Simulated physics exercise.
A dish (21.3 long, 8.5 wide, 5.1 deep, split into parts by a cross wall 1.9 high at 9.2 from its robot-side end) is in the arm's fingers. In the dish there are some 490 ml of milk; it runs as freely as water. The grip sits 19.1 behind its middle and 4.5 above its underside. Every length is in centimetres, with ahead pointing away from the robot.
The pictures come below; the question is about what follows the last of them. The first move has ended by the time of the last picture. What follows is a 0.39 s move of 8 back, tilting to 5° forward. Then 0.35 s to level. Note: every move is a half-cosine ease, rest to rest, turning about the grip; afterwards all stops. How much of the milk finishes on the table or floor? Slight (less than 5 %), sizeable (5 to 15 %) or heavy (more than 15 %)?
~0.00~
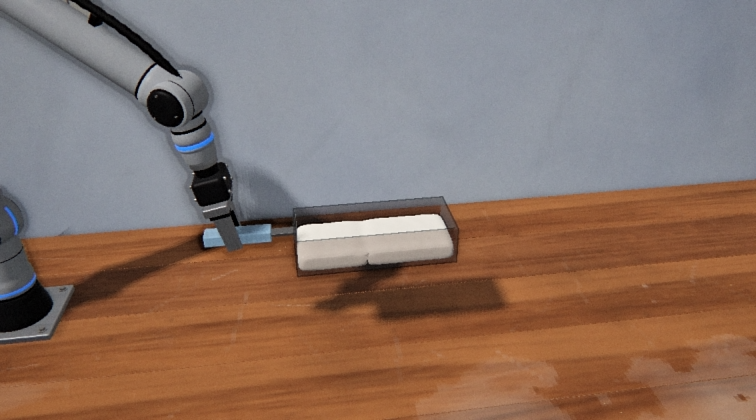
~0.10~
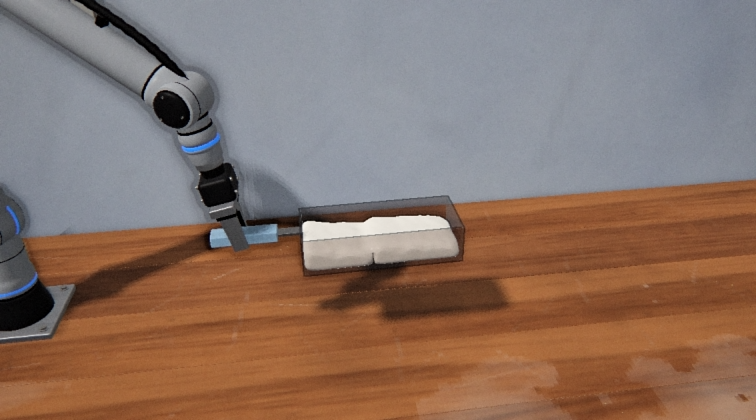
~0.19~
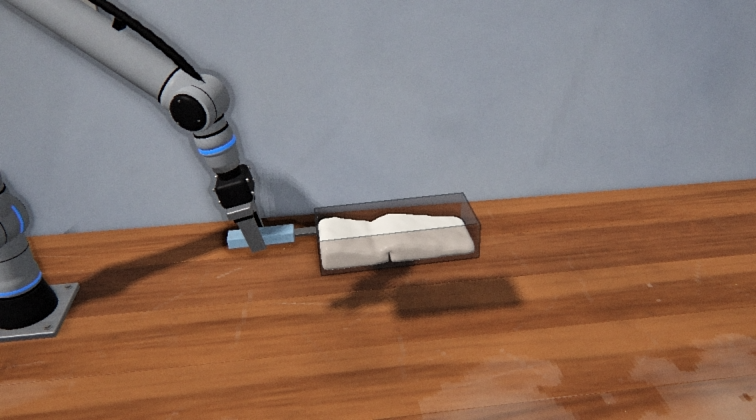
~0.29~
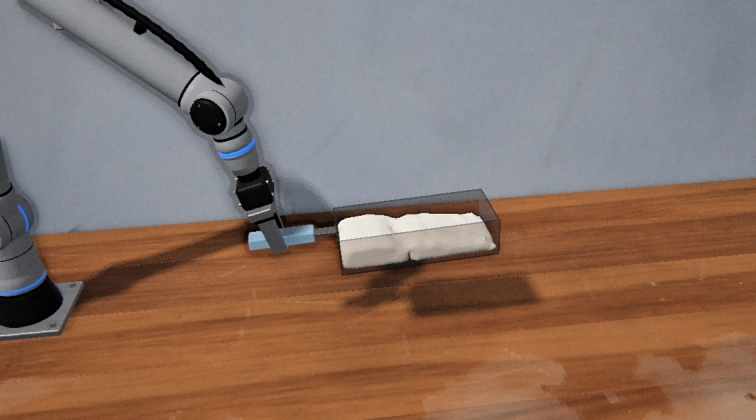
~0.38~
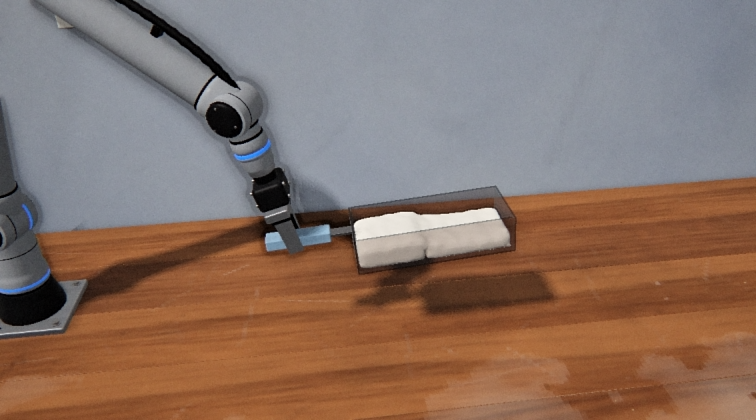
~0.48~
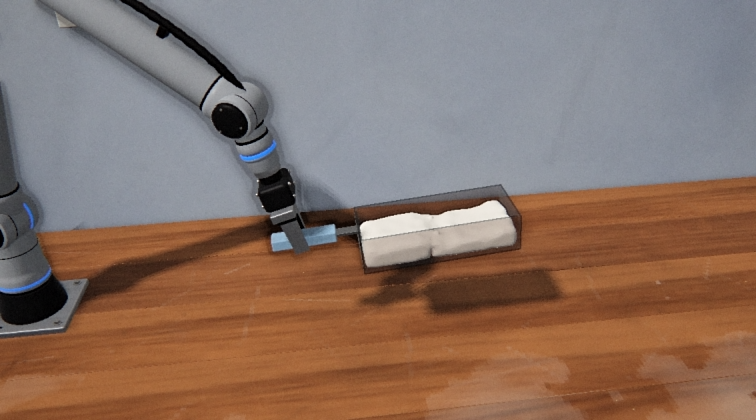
Slight.
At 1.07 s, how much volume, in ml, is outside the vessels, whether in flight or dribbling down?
Amount outside the vessels: Near 0 ml.
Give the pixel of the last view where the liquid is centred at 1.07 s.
My best guess is about (372, 251).
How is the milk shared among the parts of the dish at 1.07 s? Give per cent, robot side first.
I'd say around 55 per cent sits robot-side, with around 45 per cent far-side.
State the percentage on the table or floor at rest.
The share comes out near 0 %.
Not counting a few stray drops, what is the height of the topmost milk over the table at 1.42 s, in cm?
Roughly 18 centimetres at most.
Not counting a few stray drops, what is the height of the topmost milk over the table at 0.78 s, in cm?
It reaches roughly 17 centimetres.
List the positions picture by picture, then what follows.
The first picture shows the dish floor at (374, 249), level; upper third of the milk around (377, 235), from x 300 to 455, top at y 215; 280 ml in the far-side part, 210 ml in the robot-side part.
The second picture shows the dish floor at (380, 248), level; upper third of the milk around (376, 235), from x 305 to 460, top at y 215; 275 ml in the far-side part, 215 ml in the robot-side part.
The third picture shows the dish floor at (396, 246), tilted 2° backward; upper third of the milk around (382, 233), from x 320 to 475, top at y 215; 250 ml in the far-side part, 240 ml in the robot-side part.
The fourth picture shows the dish floor at (415, 244), tilted 3° backward; upper third of the milk around (392, 231), from x 340 to 495, top at y 210; 260 ml in the robot-side part, 230 ml in the far-side part.
The fifth picture shows the dish floor at (431, 242), tilted 5° backward; upper third of the milk around (418, 228), from x 355 to 510, top at y 210; 265 ml in the robot-side part, 225 ml in the far-side part.
The sixth picture shows the dish floor at (436, 241), tilted 5° backward; upper third of the milk around (458, 226), from x 360 to 515, top at y 200; 250 ml in the far-side part, 240 ml in the robot-side part.
After 0.78 s, tilted 4° forward, liquid up to 17 above the table; 325 ml in the far-side part, 165 ml in the robot-side part.
After 1.07 s, tilted 2° forward, liquid up to 18 above the table; 260 ml in the robot-side part, 230 ml in the far-side part.
After 1.42 s, level, liquid up to 18 above the table; 295 ml in the far-side part, 195 ml in the robot-side part.
After 2.22 s, level, liquid up to 18 above the table; 285 ml in the far-side part, 205 ml in the robot-side part.
In the end, 280 ml in the far-side part, 210 ml in the robot-side part. That is 0 % on the table or floor.
